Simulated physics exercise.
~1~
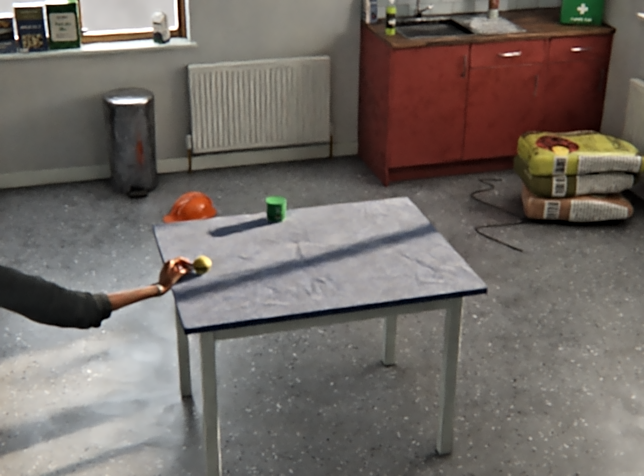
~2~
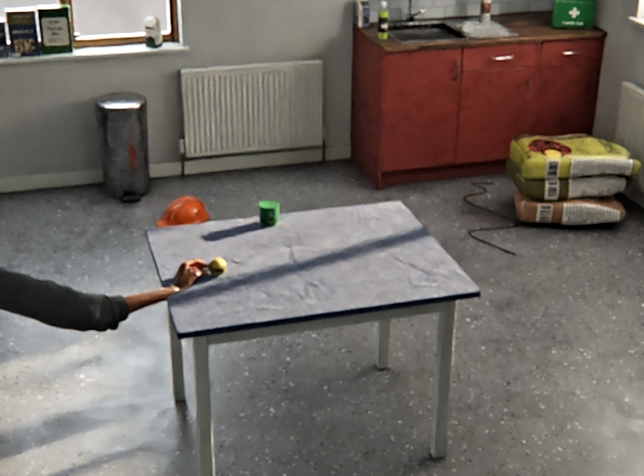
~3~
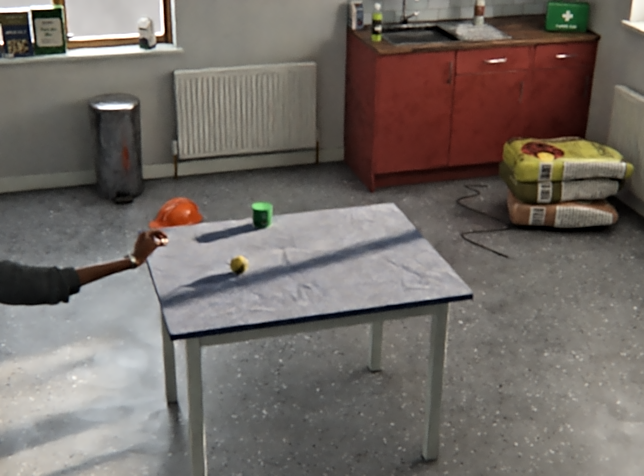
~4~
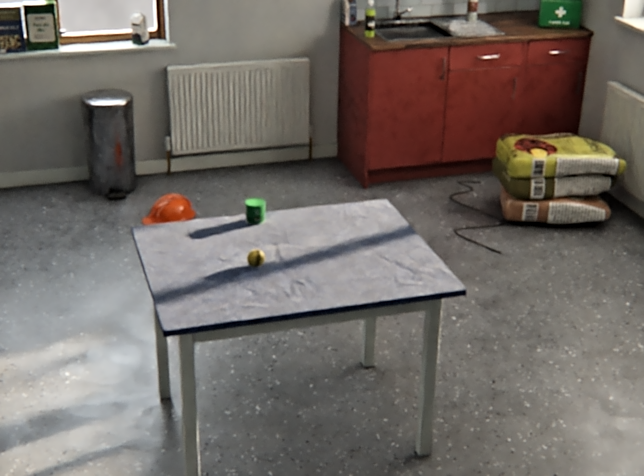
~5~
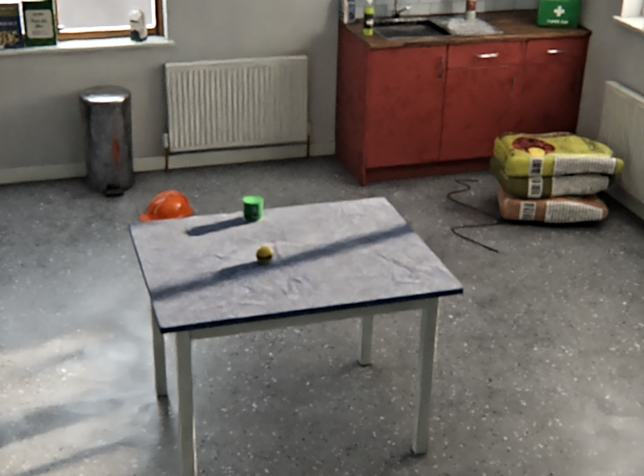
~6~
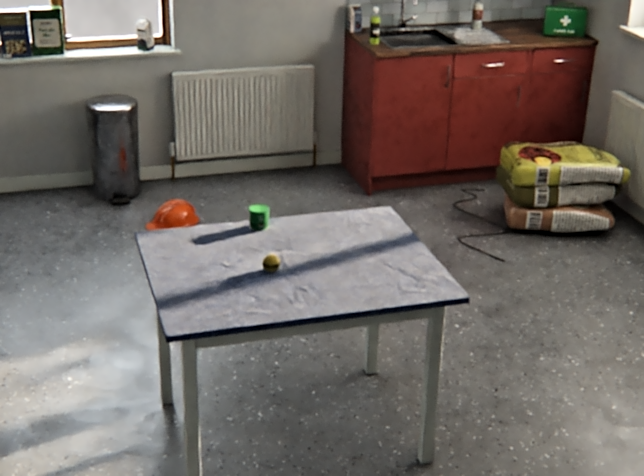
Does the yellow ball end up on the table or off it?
The yellow ball stays on the table, ending up near the middle of the top.
